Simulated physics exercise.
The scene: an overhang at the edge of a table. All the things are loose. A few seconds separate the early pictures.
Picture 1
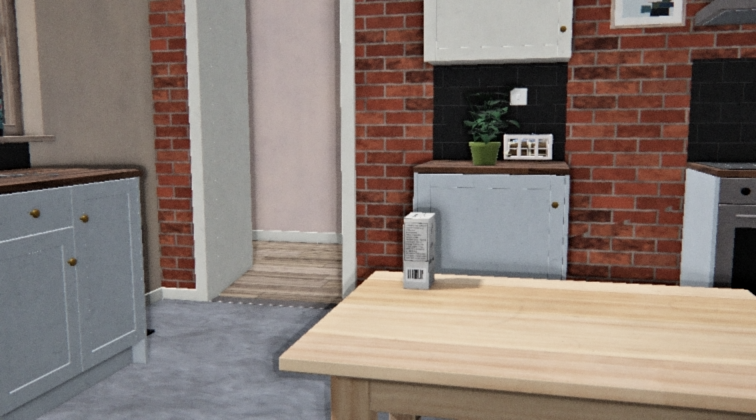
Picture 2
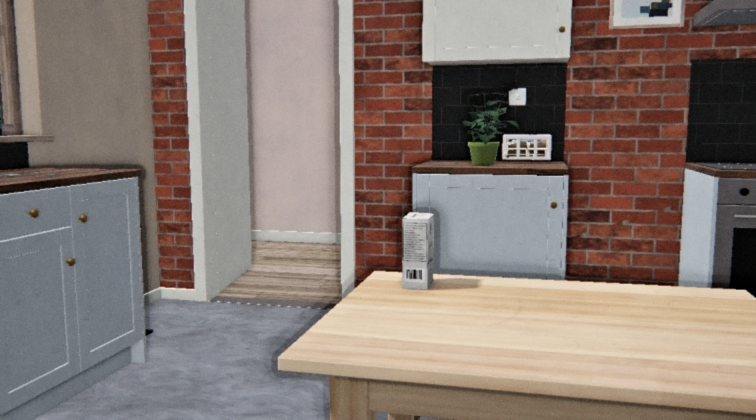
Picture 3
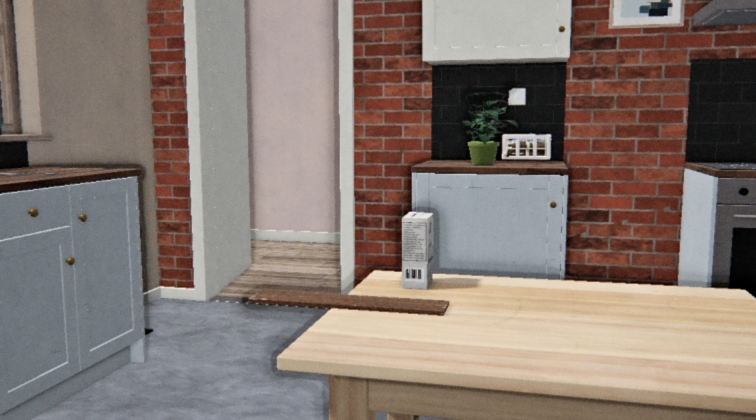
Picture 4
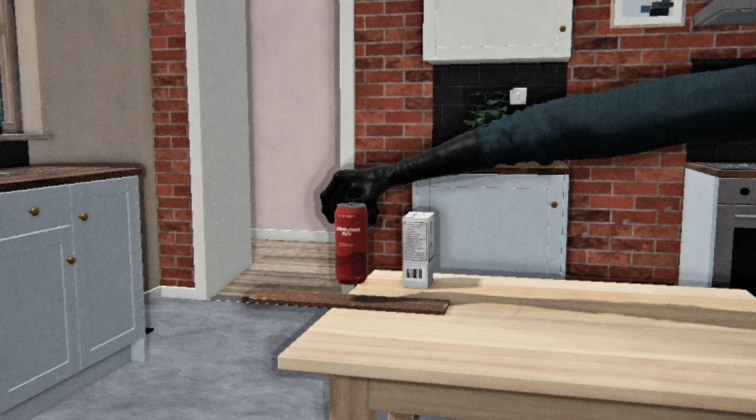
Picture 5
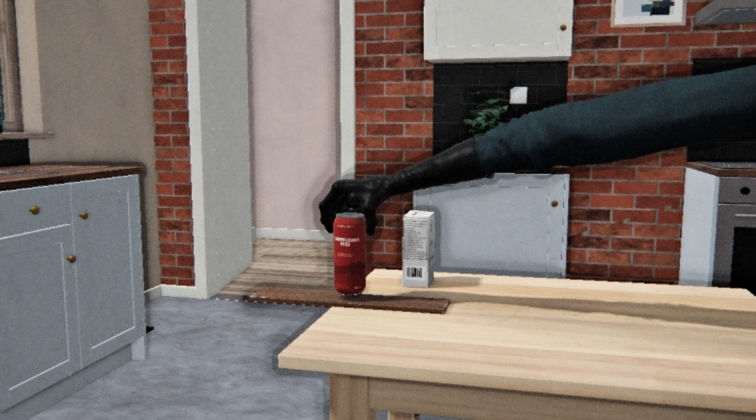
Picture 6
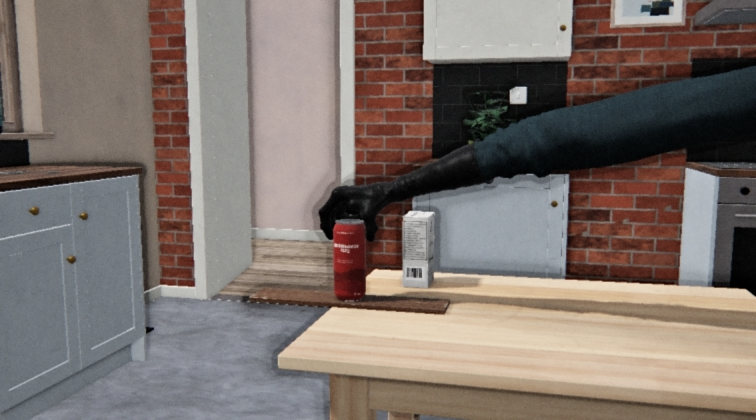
At first, a white carton stands alone on a wooden table in a brick-walled kitchen. Then a dark brown board appears at the table's left end, jutting out past the edge. A black-gloved hand reaches in from the right and lowers a red can onto the board, keeping hold of its top.
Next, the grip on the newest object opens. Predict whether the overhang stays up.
Sits still.
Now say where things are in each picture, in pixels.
The last thing is not in view yet; white carton (420, 250), in the first picture.
The last thing is not in view yet; white carton (418, 250), in the second picture.
The last thing is not in view yet; white carton (418, 250), in the third picture.
Coming down; red can (352, 244); white carton (419, 250), in the fourth picture.
Coming down; red can (350, 254); white carton (419, 249), in the fifth picture.
In place under the hand; red can (350, 260); white carton (419, 249), in the sixth picture.
Then, 0.20 s on from there, no change.
Then, 0.50 s on from there, red can resting near (350, 260).
In the end, all 3 unmoved. At the end, from the last picture's camera, red can near (350, 260). The plank stays on the table.
